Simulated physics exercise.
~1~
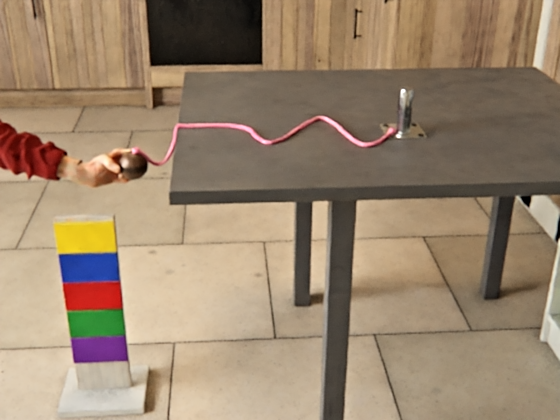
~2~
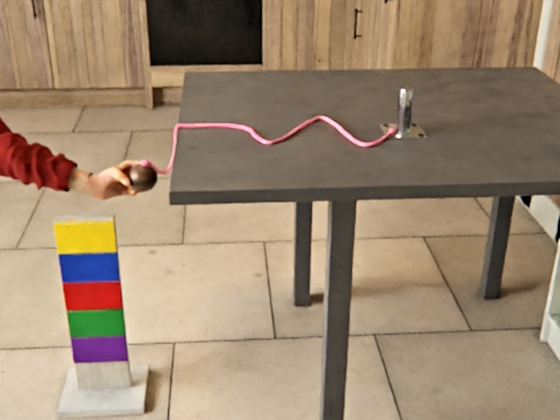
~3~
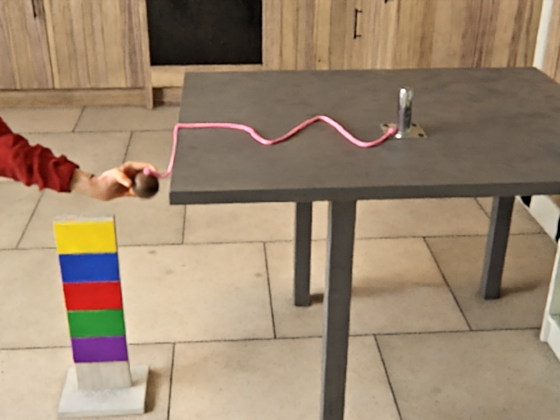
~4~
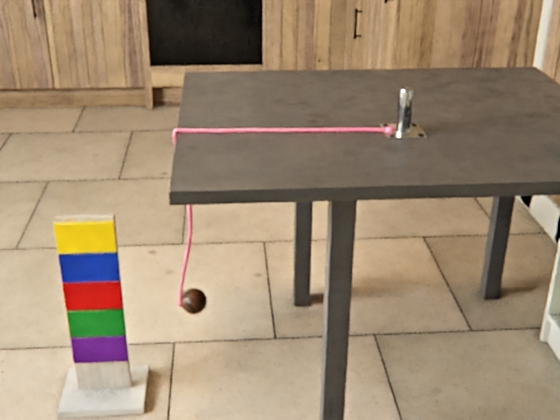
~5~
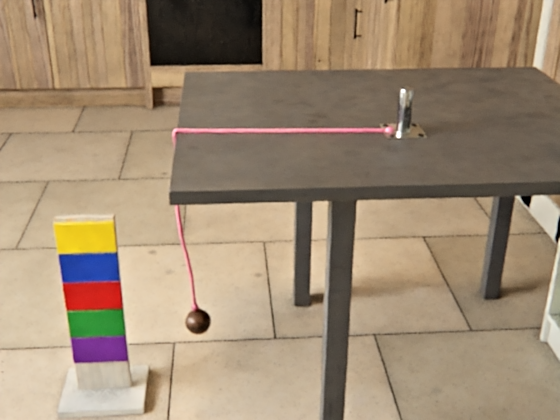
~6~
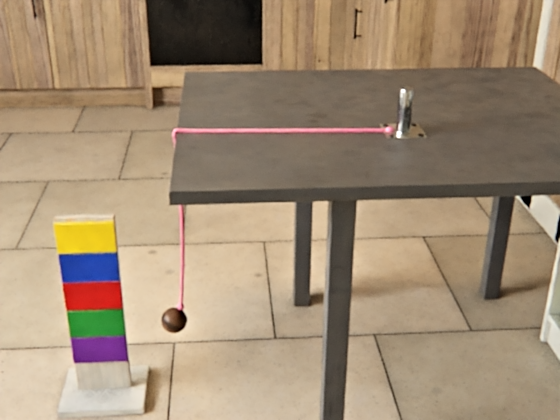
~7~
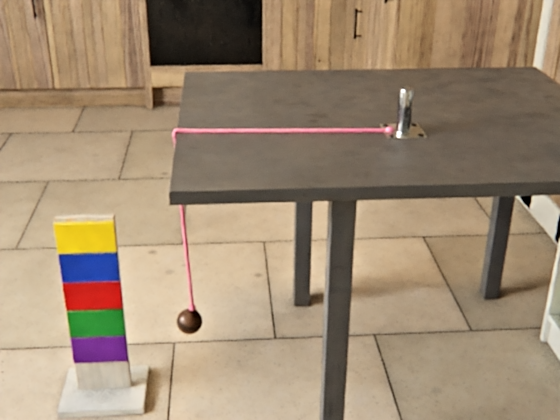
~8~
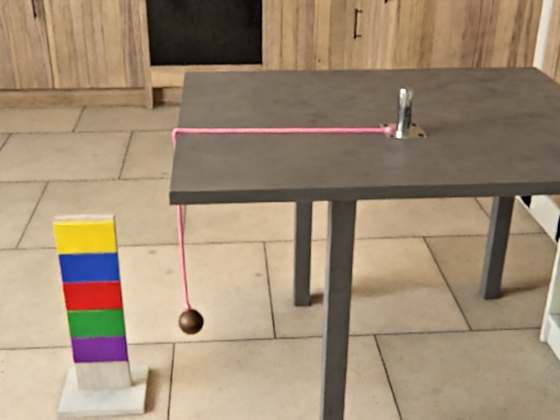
A brown ball is held by a hand in a red sleeve off the left end of a dark grey table, seen from a still, slightly raised view in a room with a tiled floor and wooden cupboards. A pink cord winds from it across the tabletop to a metal post on a screwed plate. At lower left stands an upright with yellow, blue, red, green and purple bands. The hand shifts slightly right, then releases the ball, which drops and pulls the cord straight. It sways a little, then hangs level with the green band.
